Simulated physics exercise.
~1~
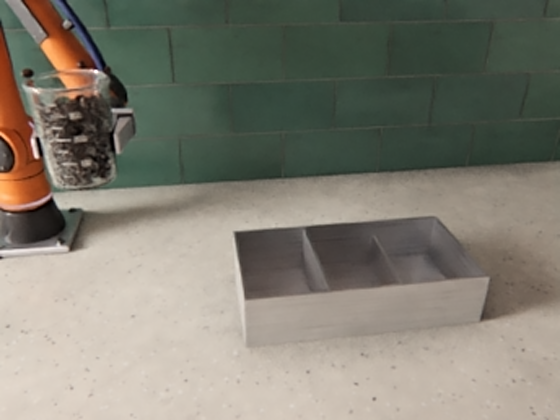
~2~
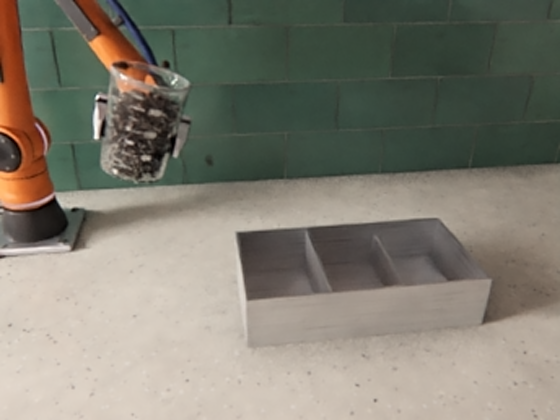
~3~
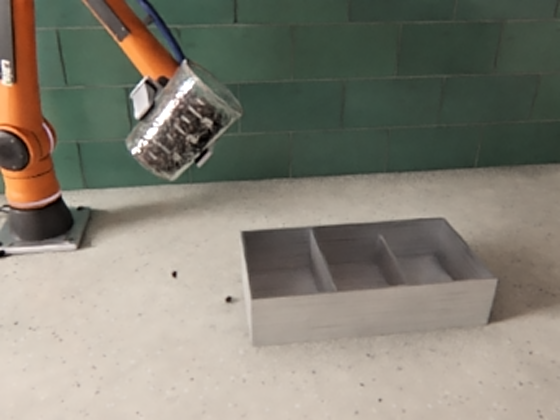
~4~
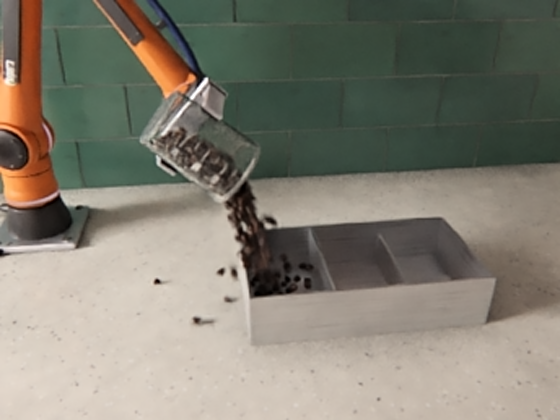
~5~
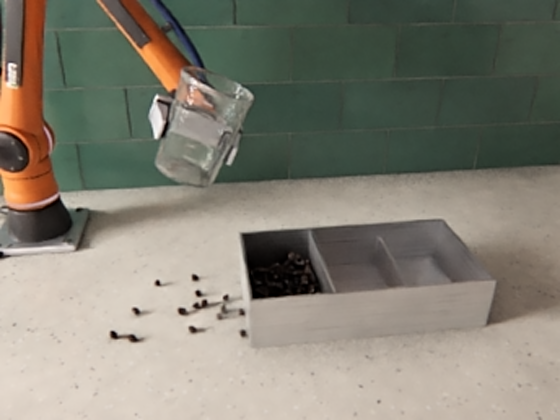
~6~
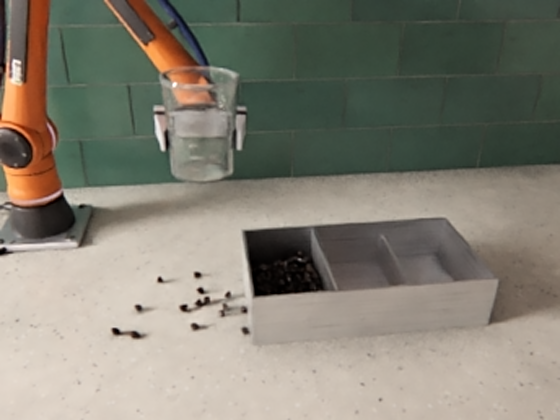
On a speckled surface by a green tiled wall, an orange robot arm pours dark beans into a box's left compartment, spilling some.
